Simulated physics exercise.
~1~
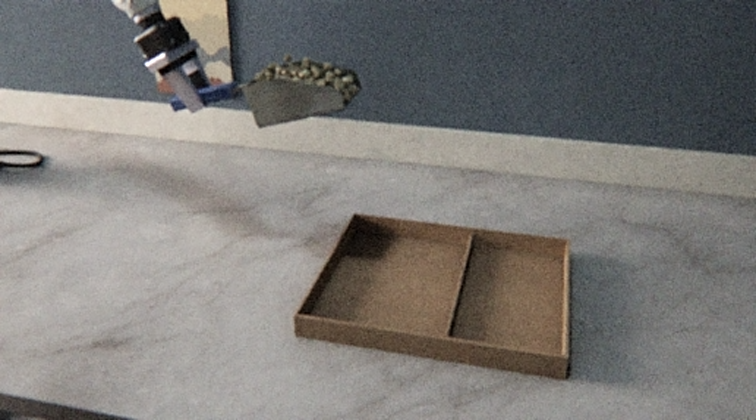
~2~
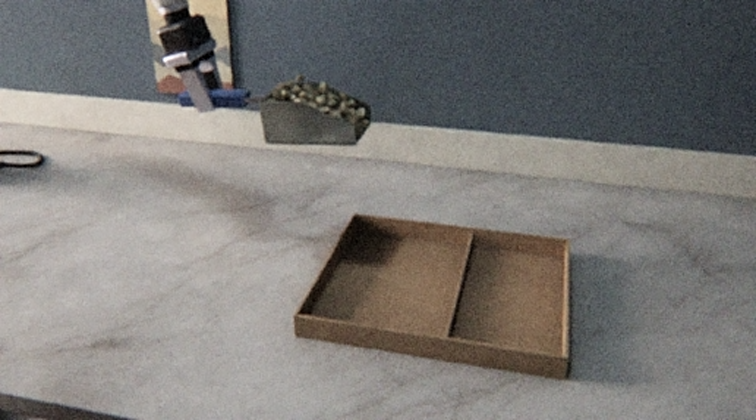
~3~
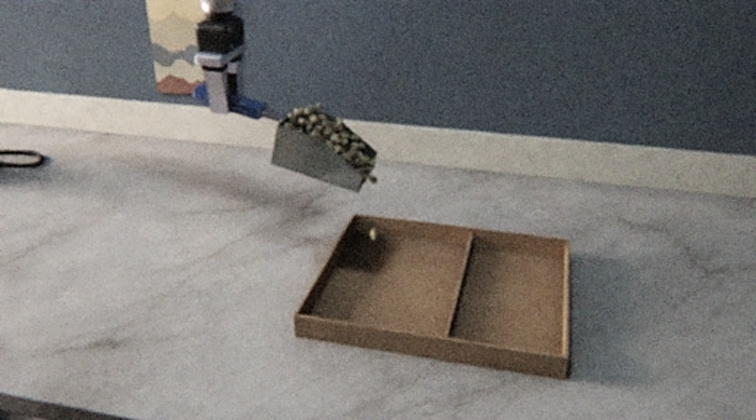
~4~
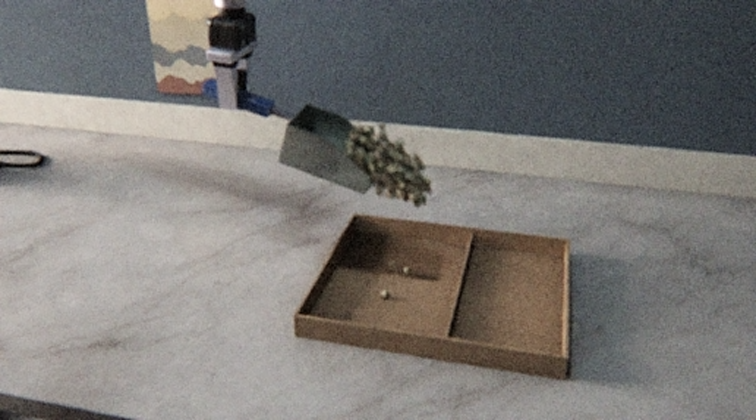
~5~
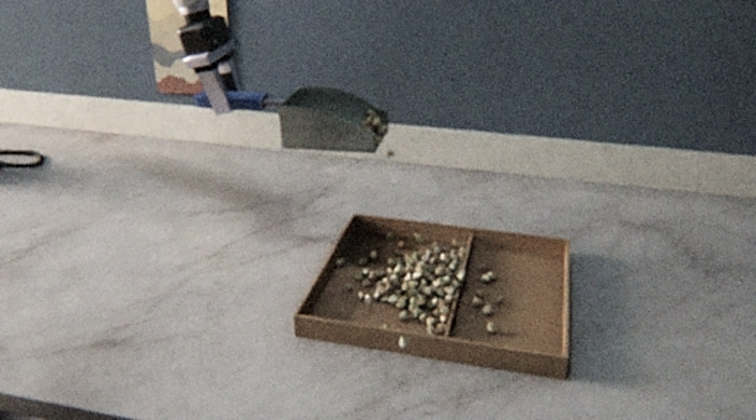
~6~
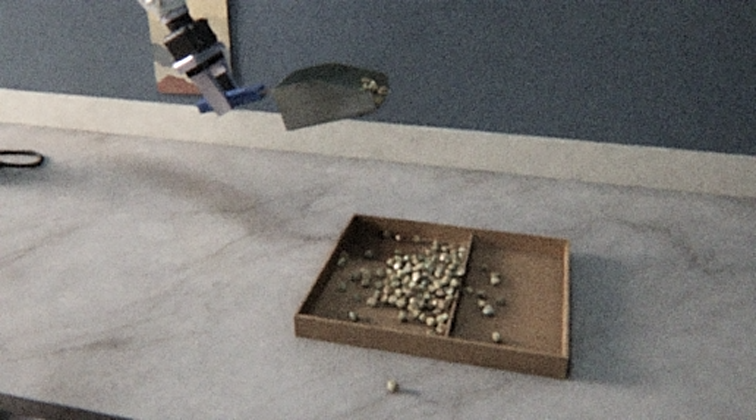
Robot arm tipping a scoop of small pebbles into a divided brown tray, mostly the left part, then lifting it away.
